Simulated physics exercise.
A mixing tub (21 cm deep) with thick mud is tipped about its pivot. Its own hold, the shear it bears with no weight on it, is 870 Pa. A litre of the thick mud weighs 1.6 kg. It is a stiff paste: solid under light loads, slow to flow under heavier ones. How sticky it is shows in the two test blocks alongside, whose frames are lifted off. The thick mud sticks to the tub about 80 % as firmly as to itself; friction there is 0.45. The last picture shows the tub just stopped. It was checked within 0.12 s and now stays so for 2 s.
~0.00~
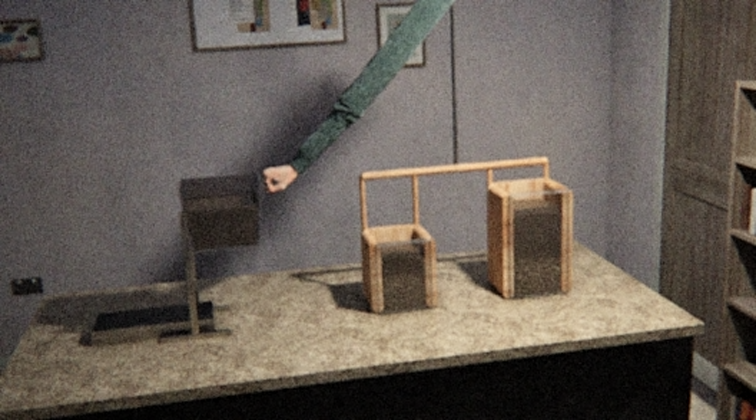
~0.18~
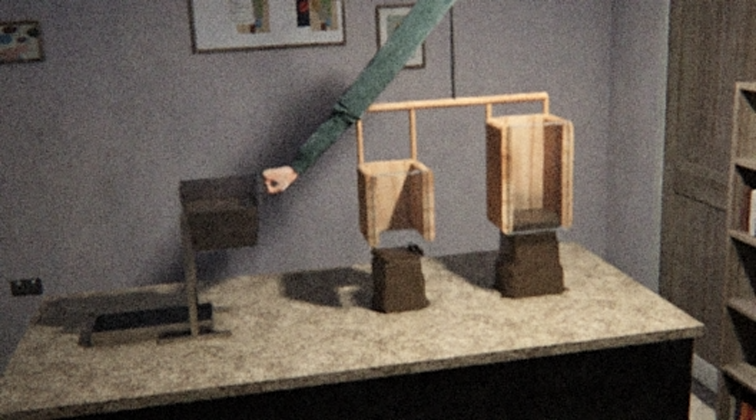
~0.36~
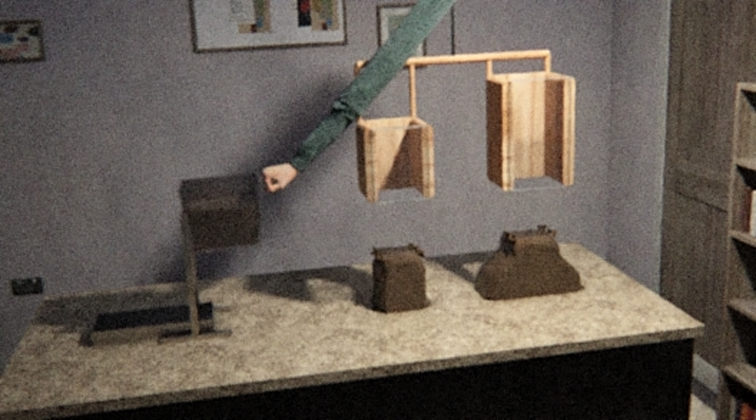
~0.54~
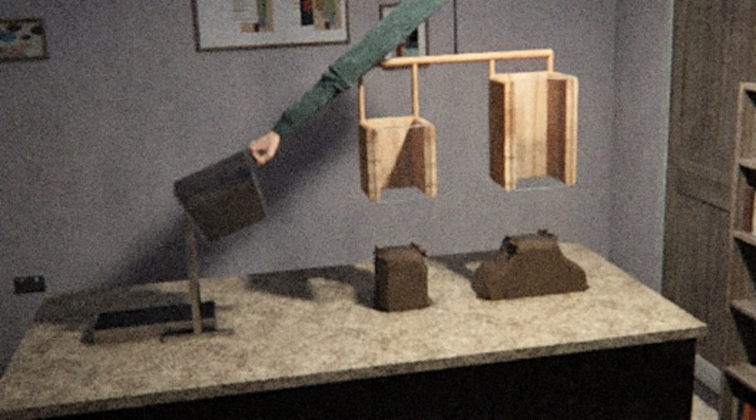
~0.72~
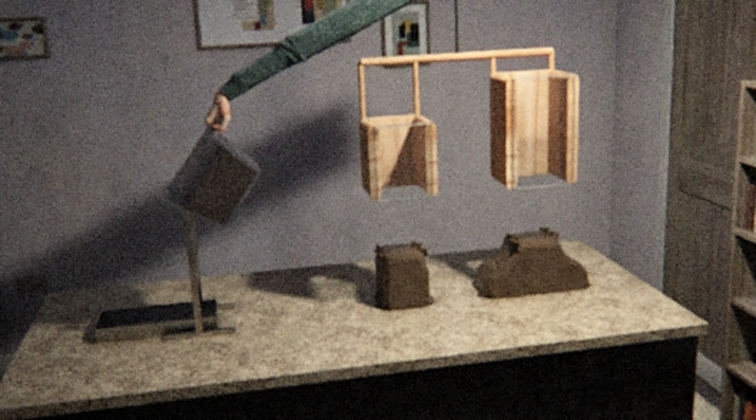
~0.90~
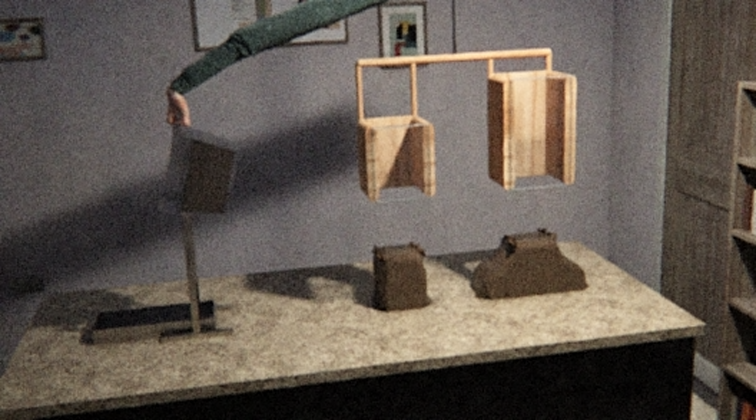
Two wooden molds lift off dark mud blocks, the taller block slumps, and a hand tips a tub.
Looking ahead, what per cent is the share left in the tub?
It comes to some 100 %.
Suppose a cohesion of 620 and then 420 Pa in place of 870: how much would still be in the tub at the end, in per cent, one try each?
In turn about 100 %, 75 %.
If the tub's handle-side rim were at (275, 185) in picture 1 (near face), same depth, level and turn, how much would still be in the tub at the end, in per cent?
It would be near 100 %.
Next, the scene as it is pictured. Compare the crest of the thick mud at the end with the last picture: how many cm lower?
About 0 cm.
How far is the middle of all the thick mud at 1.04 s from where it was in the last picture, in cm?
Some 0 cm.
After 1.04 s, the tub is at 75 degrees and holds 100 %.
After 1.21 s, the tub is at 75 degrees and holds 100 %.
After 1.38 s, the tub is at 75 degrees and holds 100 %.
After 1.55 s, the tub is at 75 degrees and holds 100 %.
After 2.90 s, at the end, the tub is at 75 degrees and holds 100 %.
